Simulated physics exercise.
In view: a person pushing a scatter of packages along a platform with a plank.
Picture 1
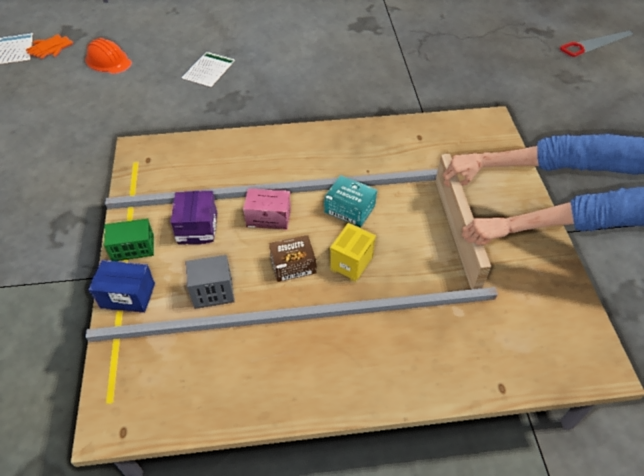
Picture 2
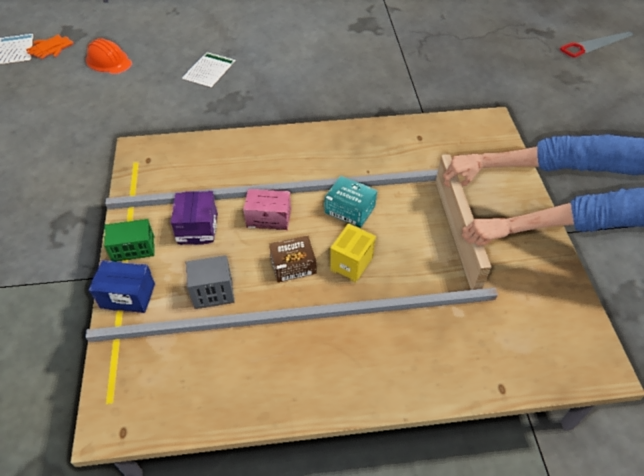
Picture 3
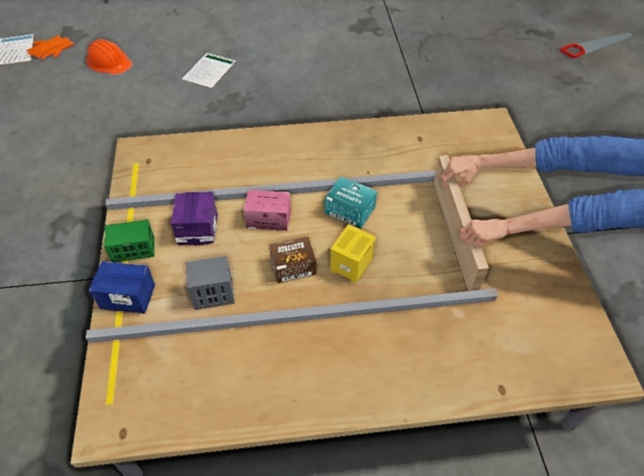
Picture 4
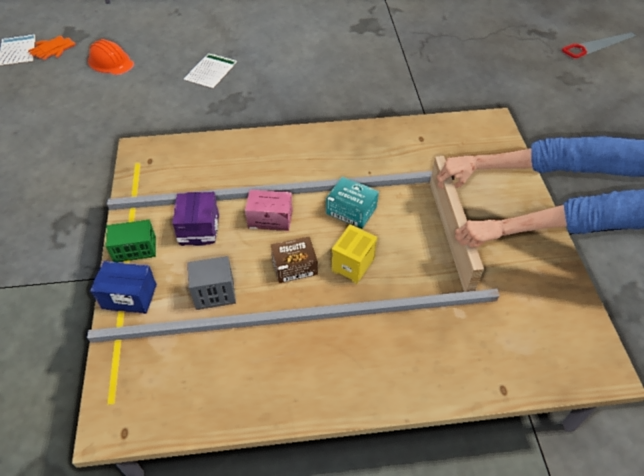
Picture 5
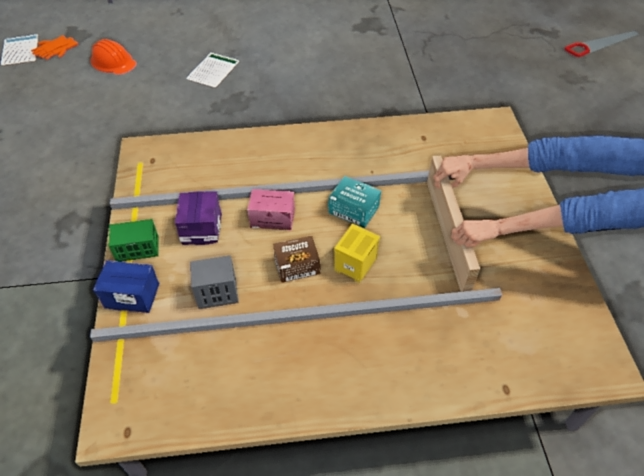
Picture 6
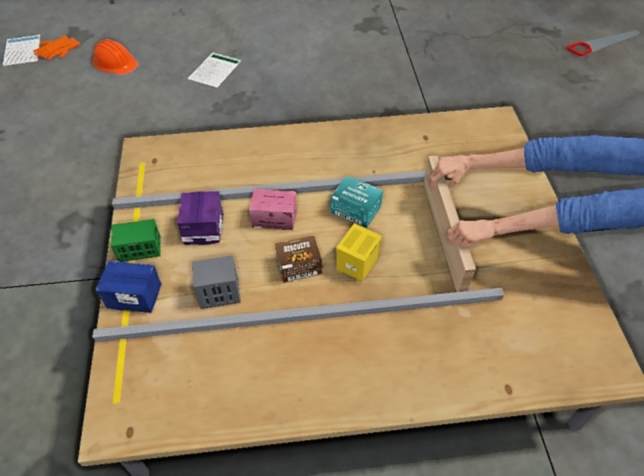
To begin with, two hands grip a wooden plank at the right of a tabletop, with eight colourful boxes scattered between two grey rails and a yellow line at the left. The hands then slide the plank slightly left, still short of the boxes, which stay in the same arrangement.
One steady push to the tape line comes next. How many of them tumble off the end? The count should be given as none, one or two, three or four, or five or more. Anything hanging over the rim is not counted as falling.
I expect at least five to drop off the edge.
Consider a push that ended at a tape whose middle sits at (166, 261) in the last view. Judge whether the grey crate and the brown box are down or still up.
The grey crate remains in place, the brown box remains in place.
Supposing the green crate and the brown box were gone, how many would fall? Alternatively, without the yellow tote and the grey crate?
The count is 4 in one try and 4 in the other, in that order.
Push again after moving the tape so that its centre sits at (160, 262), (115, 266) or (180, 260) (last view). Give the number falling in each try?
The counts: 4, 8 and 3.
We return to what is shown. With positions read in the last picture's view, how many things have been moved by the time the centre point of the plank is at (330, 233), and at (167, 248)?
First 4, after that 8.
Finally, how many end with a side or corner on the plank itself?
It's 2 of them.
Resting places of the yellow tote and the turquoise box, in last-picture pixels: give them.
Around (107, 286) and around (109, 236).
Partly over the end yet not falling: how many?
The number overhanging is 2.
Early on, none off yet; blue box at rest near (130, 287); green crate at rest near (136, 241); purple parcel at rest near (201, 218).
A while later, none off yet; blue box at rest near (128, 287); green crate leaning well over near (87, 254); purple parcel travelled well along near (130, 231).
Finally, the number that fall off is five or more; lost, brown box, pink box, grey crate, purple parcel, green crate and blue box.
